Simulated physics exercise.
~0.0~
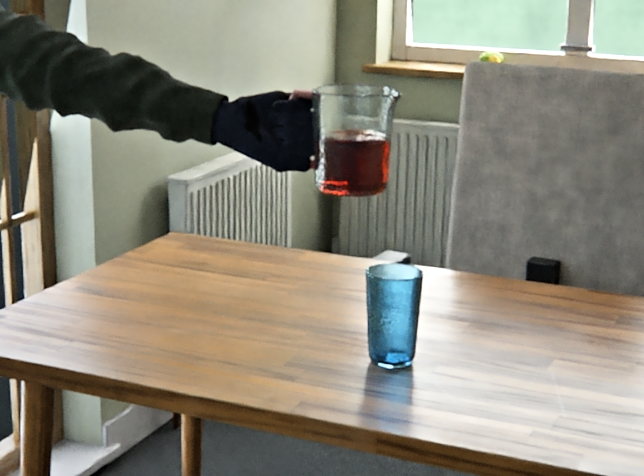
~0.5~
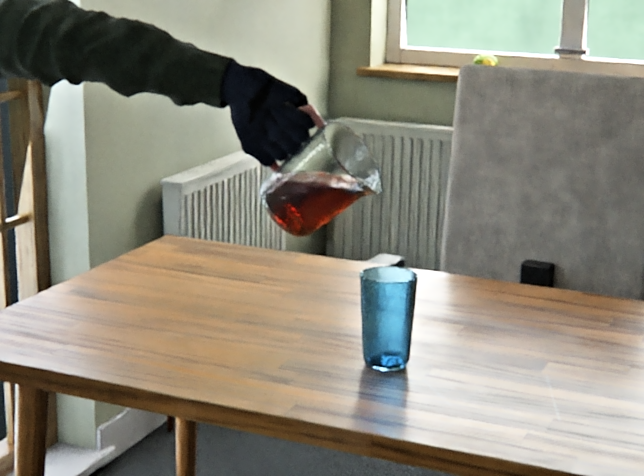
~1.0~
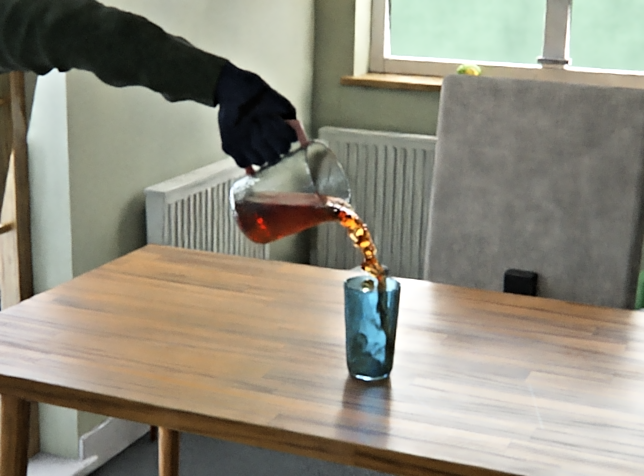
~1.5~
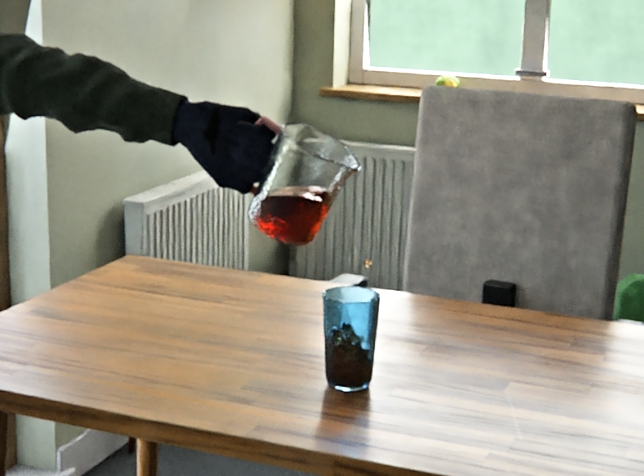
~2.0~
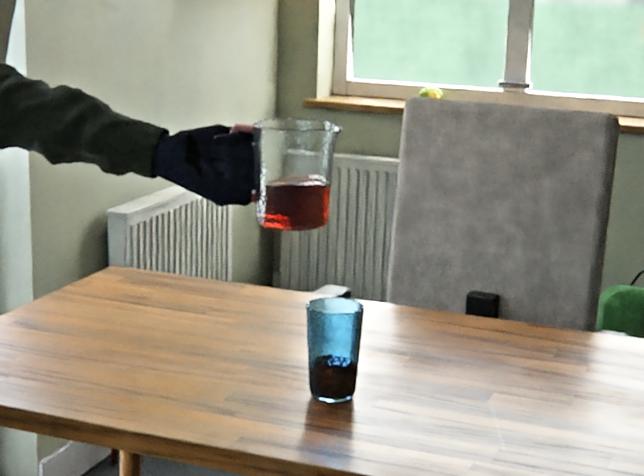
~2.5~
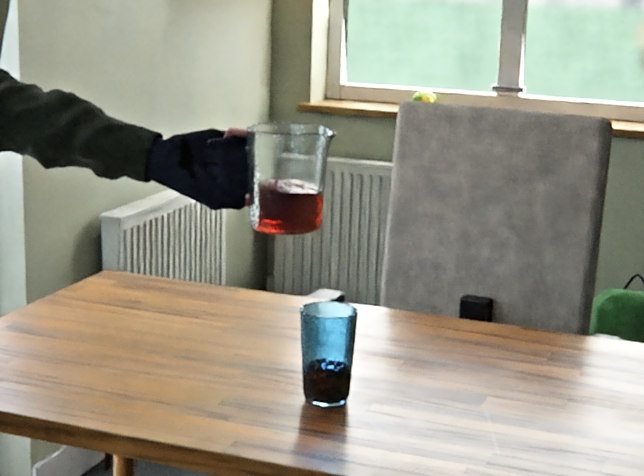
Gloved hand tilting a glass jug of reddish tea, partly filling a blue tumbler on a wooden table, then holding the jug upright.
